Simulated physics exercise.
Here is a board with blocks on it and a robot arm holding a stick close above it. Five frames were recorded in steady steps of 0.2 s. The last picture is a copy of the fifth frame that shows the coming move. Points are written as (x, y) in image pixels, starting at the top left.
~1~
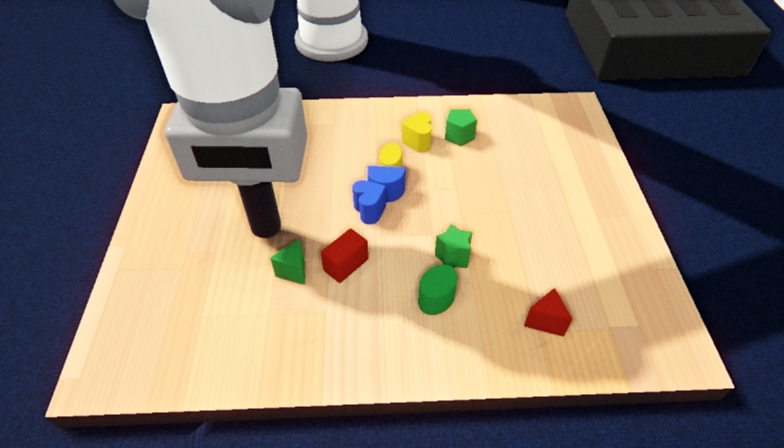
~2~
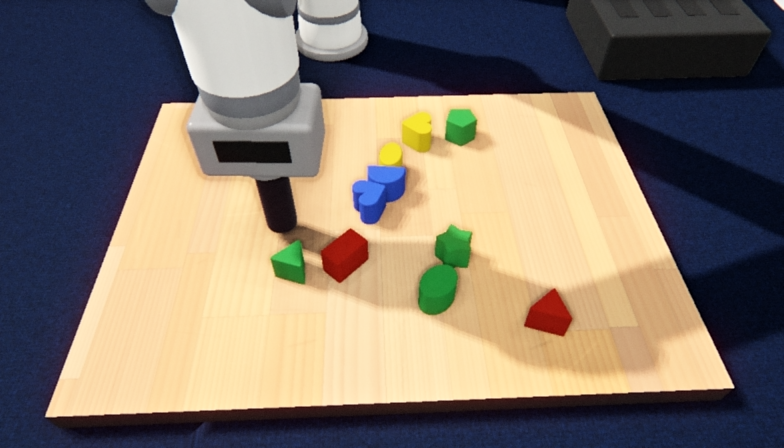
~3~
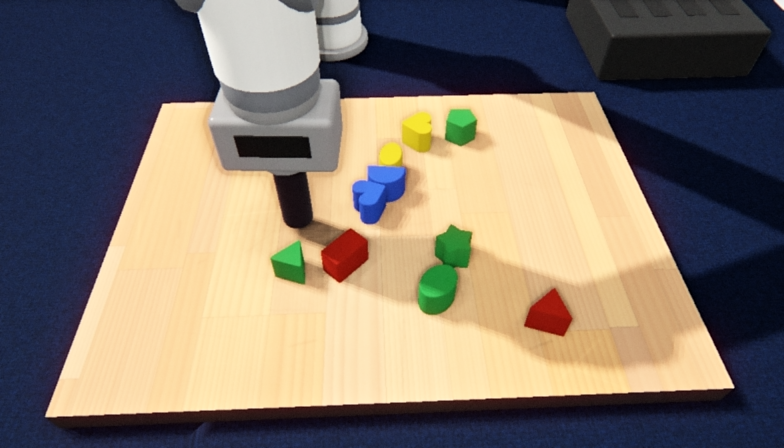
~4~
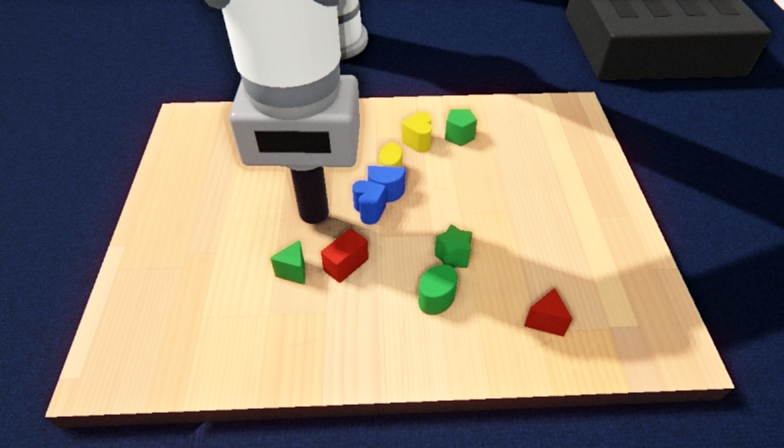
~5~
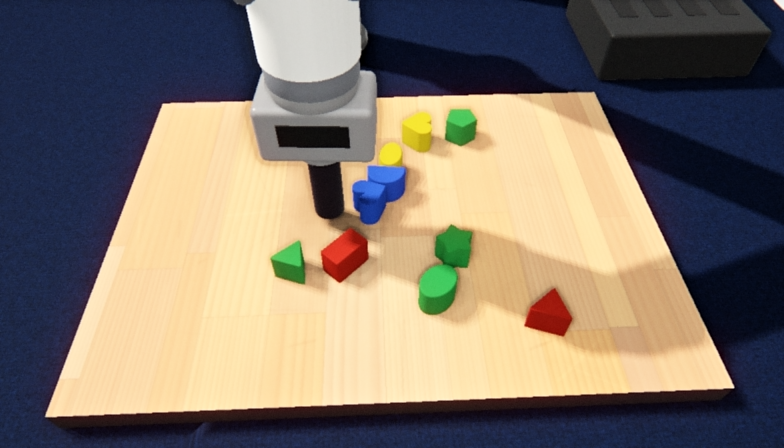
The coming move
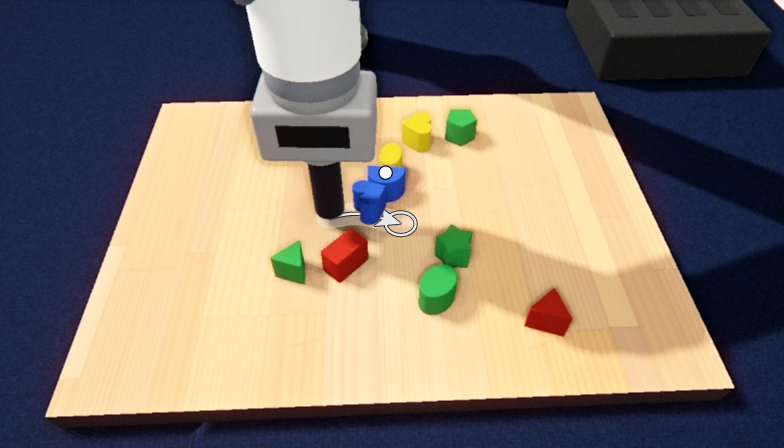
On a wooden board, a robot arm moves its black stick steadily right toward blue blocks while the scattered coloured blocks stay still.
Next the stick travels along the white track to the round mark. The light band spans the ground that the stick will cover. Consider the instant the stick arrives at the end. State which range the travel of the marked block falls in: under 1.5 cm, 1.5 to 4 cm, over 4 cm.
Its final spot will lie 1.5 to 4 cm from the current one.
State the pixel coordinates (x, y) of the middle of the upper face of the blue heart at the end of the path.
At pixel (421, 190).
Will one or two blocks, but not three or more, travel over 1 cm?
I expect so.
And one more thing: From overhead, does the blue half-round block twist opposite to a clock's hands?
I expect so.
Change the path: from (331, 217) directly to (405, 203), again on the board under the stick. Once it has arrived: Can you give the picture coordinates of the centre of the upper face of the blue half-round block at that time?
That would be at about pixel (417, 159).
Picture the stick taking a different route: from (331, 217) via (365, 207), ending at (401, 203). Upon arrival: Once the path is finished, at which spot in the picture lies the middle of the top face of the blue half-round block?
I'd guess (415, 163).
The drawn path runs from (331, 217) through (355, 214) and (378, 217) to (401, 224); the dot is on the blue half-round block.
The first path, step by step. Halfway along, stick at (366, 207); blue heart at (393, 191), turned 10° clockwise; blue half-round block at (400, 169), turned 30° anticlockwise; yellow oval block at (393, 151).
At the end, stick at (401, 216); red oblong block not moved; blue heart at (421, 190), turned 20° anticlockwise; blue half-round block at (403, 168), turned 35° anticlockwise; yellow oval block at (393, 151).
